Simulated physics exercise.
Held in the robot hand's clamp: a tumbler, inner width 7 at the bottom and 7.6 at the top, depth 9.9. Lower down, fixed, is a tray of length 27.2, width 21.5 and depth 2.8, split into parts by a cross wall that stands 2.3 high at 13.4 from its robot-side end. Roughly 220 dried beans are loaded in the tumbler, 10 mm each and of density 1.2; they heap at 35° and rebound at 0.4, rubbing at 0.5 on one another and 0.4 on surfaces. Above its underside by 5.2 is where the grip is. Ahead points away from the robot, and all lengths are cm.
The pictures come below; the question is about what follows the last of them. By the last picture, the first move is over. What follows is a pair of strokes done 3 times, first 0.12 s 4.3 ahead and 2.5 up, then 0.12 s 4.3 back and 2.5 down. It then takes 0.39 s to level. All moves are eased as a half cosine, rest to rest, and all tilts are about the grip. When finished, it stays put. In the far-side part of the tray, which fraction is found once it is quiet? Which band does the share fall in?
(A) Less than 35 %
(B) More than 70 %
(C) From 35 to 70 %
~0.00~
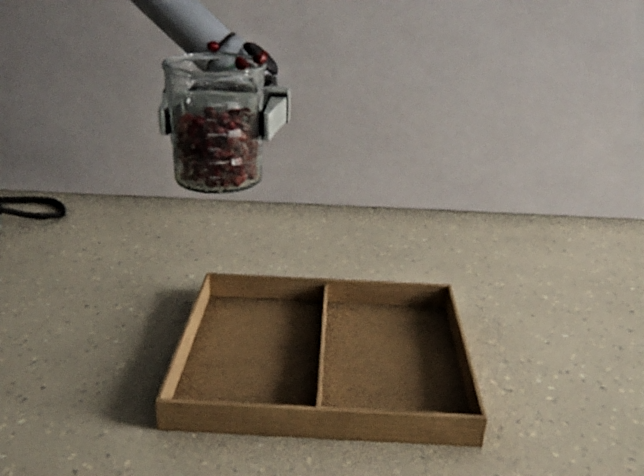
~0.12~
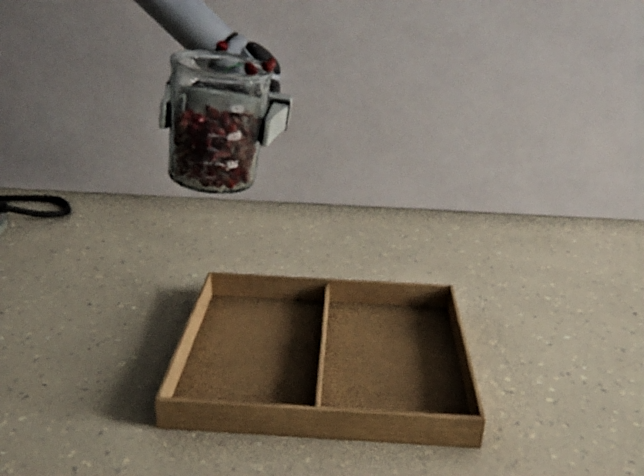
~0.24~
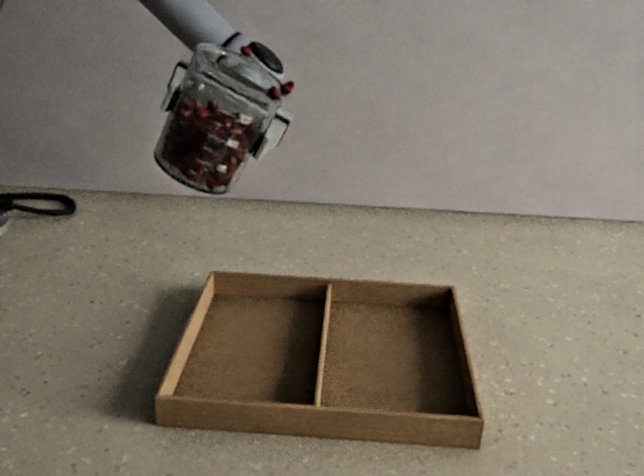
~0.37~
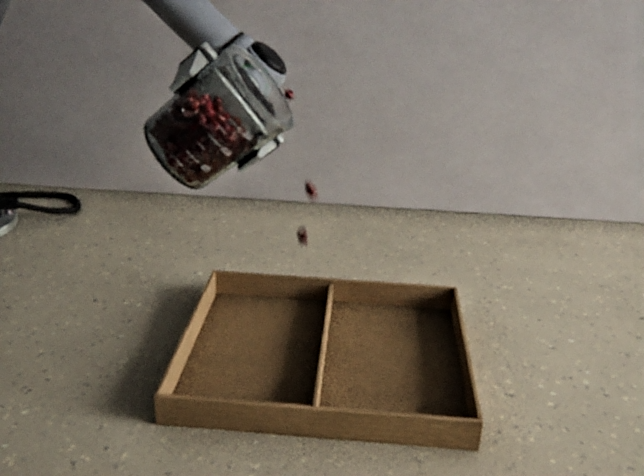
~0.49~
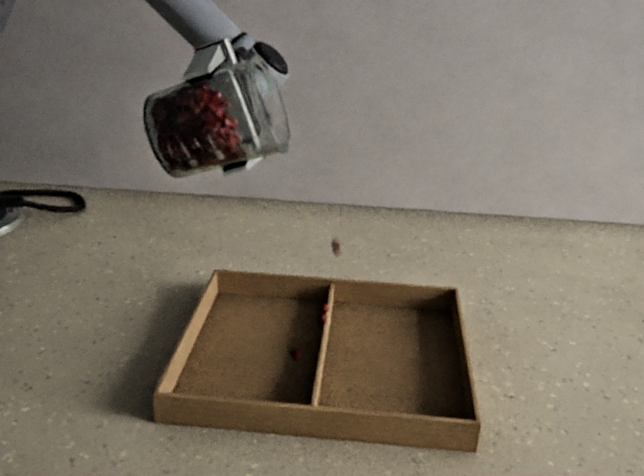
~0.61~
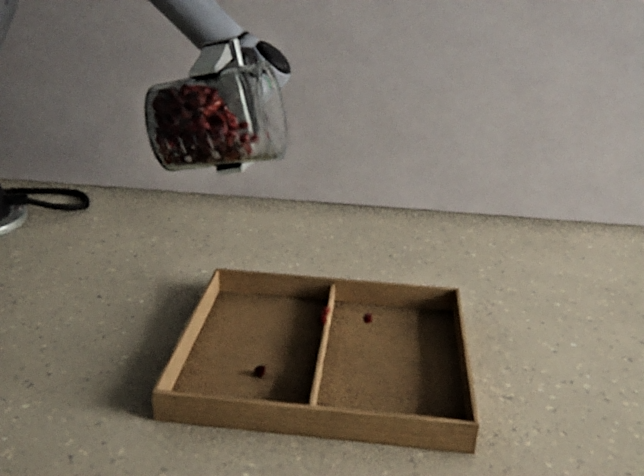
The answer is C.
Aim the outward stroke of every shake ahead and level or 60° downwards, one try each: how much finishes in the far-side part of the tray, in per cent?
Try one gives about 45 in a hundred, try two about 5 in a hundred.
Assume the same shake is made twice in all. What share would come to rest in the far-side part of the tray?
It would then be around 55 per cent.
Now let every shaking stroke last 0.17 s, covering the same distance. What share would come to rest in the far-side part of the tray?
That gives about 25 percent.
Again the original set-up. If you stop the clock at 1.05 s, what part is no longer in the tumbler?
I'd say some 55 percent.
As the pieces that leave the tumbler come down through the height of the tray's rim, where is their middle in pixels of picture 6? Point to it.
Their middle lies around (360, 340).
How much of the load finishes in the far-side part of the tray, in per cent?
Close to 60 in a hundred.
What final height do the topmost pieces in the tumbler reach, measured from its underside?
I'd put it at close to 5.0 centimetres.
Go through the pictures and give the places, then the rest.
In the first picture, tumbler middle at (217, 124), level; upper third of the load around (218, 125), from x 180 to 260, top at y 45; 223 in the tumbler.
In the second picture, tumbler middle at (217, 124), tilted 7° forward; upper third of the load around (216, 124), from x 180 to 270, top at y 45.
In the third picture, tumbler middle at (217, 123), tilted 27° forward; upper third of the load around (208, 121), from x 165 to 290, top at y 50; 222 in the tumbler, 1 in flight or on a rim.
In the fourth picture, tumbler middle at (217, 122), tilted 50° forward; upper third of the load around (198, 115), from x 160 to 310, top at y 90; 220 in the tumbler, 3 in flight or on a rim.
In the fifth picture, tumbler middle at (217, 121), tilted 70° forward; upper third of the load around (194, 107), from x 155 to 335, top at y 90; 219 in the tumbler, 3 in the robot-side part, 1 in flight or on a rim.
In the sixth picture, tumbler middle at (217, 120), tilted 77° forward; upper third of the load around (192, 106), from x 160 to 365, top at y 90; 219 in the tumbler, 2 in the robot-side part, 2 in the far-side part.
After 1.05 s, tilted 77° forward, highest piece 25 above the table; 103 in the tumbler, 101 in the far-side part, 12 in the robot-side part, 7 in flight or on a rim.
After 1.50 s, tilted 47° forward, highest piece 25 above the table; 134 in the far-side part, 53 in the tumbler, 34 in the robot-side part, 2 on the table or floor.
After 1.92 s, level, highest piece 25 above the table; 134 in the far-side part, 52 in the tumbler, 35 in the robot-side part, 2 on the table or floor.
After 2.97 s, level, highest piece 25 above the table; 134 in the far-side part, 52 in the tumbler, 35 in the robot-side part, 2 on the table or floor.
At rest, 134 in the far-side part, 52 in the tumbler, 35 in the robot-side part, 2 on the table or floor. That is 60 % in the far-side part of the tray.
